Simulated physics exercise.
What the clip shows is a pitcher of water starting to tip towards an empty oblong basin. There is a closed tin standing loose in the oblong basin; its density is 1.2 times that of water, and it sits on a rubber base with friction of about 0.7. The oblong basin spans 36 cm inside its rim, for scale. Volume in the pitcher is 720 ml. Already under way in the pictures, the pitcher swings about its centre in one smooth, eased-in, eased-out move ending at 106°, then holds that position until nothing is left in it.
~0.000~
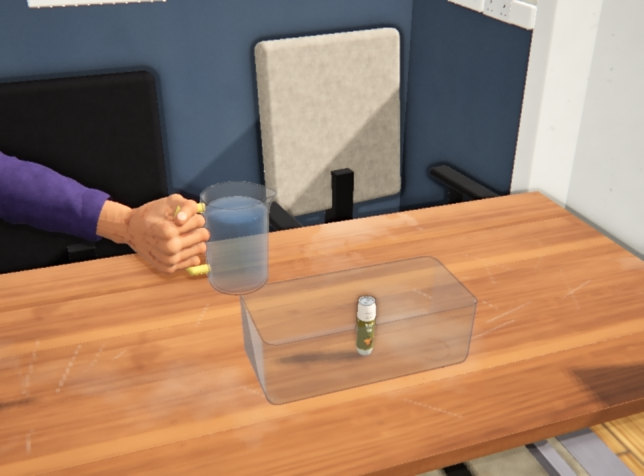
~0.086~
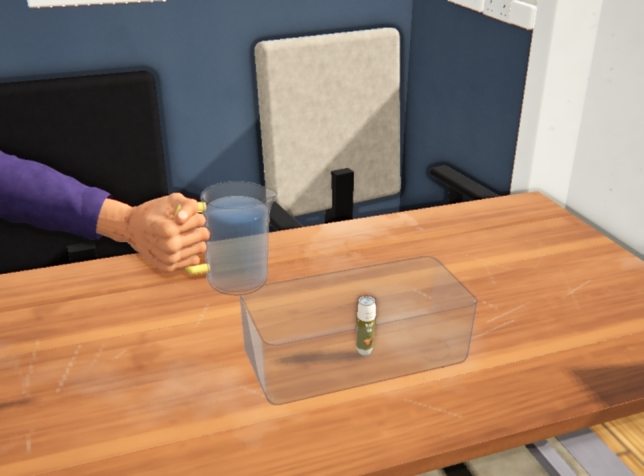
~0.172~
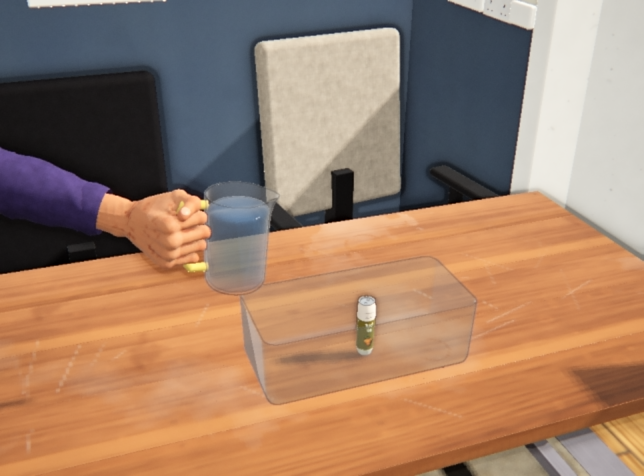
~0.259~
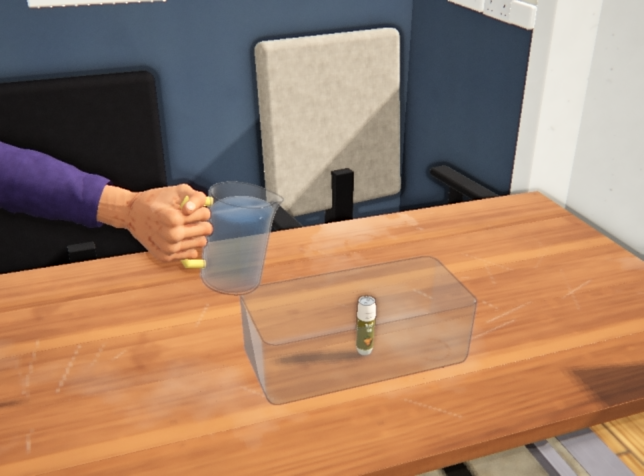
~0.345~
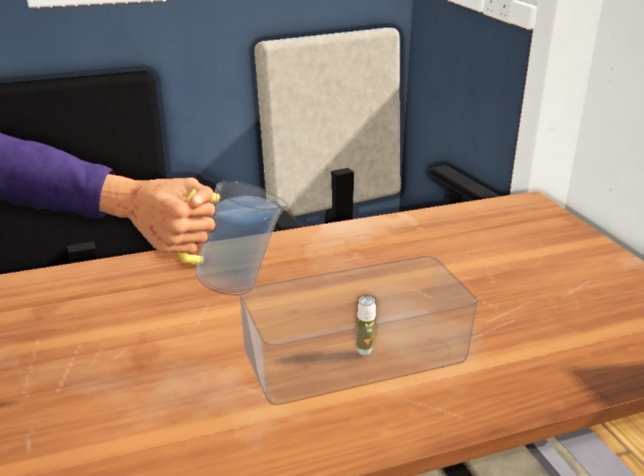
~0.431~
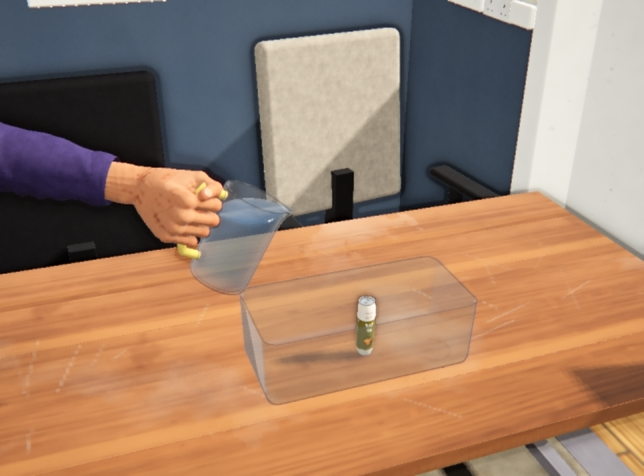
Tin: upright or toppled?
Upright.
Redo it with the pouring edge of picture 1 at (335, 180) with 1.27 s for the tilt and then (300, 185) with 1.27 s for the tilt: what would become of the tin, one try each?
Try 1: Still standing; try 2: Tipped over.
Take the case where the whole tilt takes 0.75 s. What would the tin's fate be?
Then the tin does not tip.
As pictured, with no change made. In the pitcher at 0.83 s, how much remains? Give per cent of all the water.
Close to 74 percent of the liquid remains at that time.
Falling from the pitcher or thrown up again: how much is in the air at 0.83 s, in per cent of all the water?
Roughly 14 percent.
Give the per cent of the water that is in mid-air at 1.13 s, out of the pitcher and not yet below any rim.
In-air share: About 18 %.
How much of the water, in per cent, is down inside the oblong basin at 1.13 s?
Some 56 percent.
By 0.83 s the tilt is 78° and 75 per cent is still to pour; the tin stands where it began.
By 1.13 s the tilt is 103° and 27 per cent is still to pour; the tin stands where it began.
By 1.43 s the tilt is 106° and 2 per cent is still to pour; the tin stands where it began.
By 1.77 s the tilt is 106° and 0 per cent is still to pour; the tin stands where it began.
At rest the tin stands where it began.
